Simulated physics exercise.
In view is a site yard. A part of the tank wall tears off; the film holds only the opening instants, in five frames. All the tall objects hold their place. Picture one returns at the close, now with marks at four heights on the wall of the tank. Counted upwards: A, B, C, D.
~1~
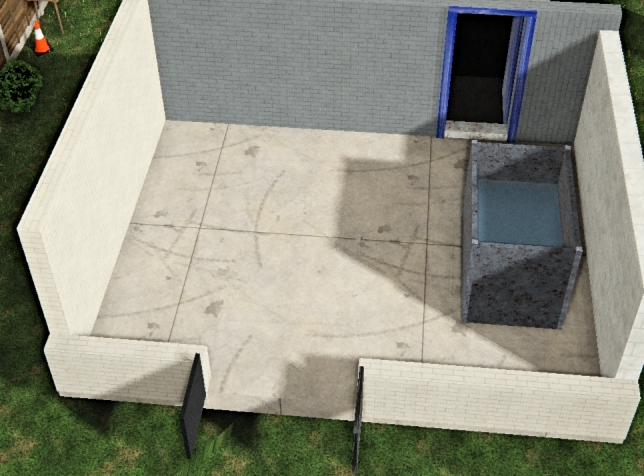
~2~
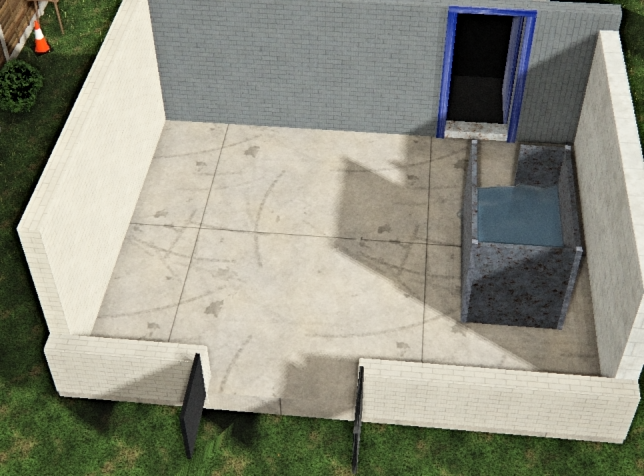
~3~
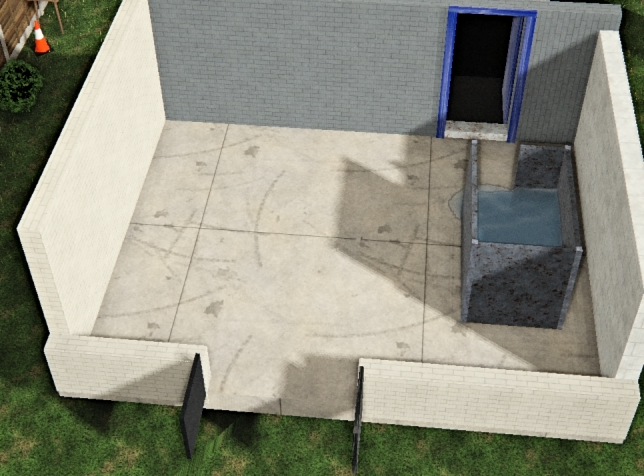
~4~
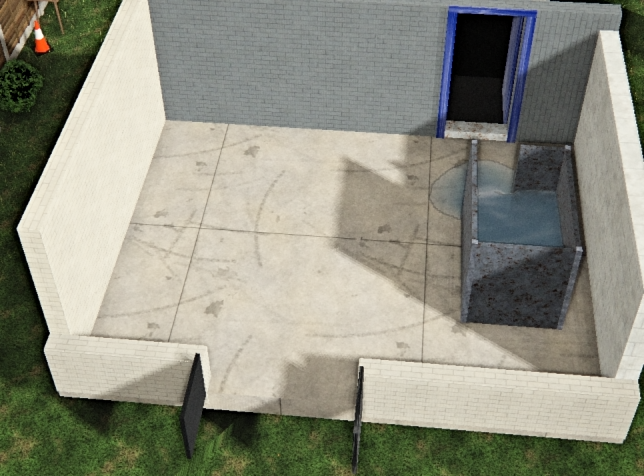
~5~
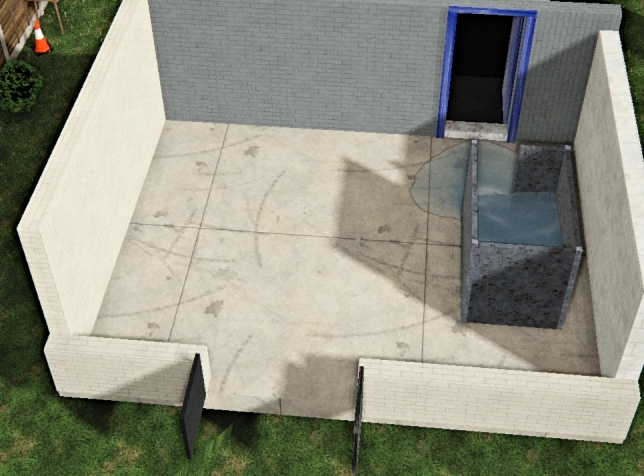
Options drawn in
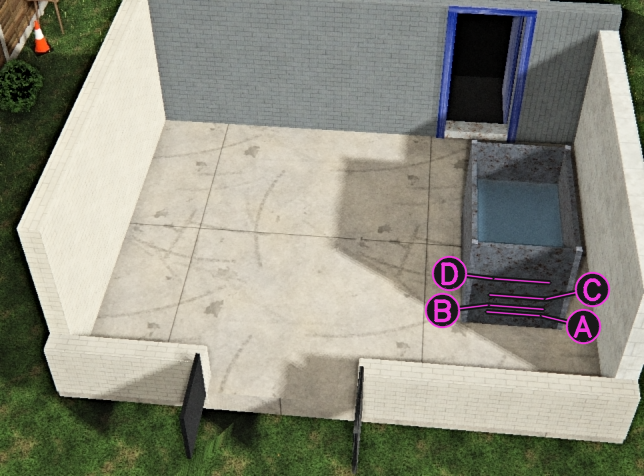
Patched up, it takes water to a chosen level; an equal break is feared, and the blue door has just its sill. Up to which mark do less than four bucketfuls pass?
It is B.
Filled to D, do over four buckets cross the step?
Yes, that goes wrong.
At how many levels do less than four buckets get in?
Two of the four.
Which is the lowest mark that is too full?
That would be C.
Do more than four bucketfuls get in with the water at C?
Yes.
On the marked copy, A at (514, 313); B at (515, 307); C at (517, 297); D at (520, 280); from the bottom up A, B, C, D.
With A, nothing gets over.
With B, a splash gets over, under a bucket.
With C, about 7 bucketfuls get in.
With D, dozens of bucketfuls pour in.
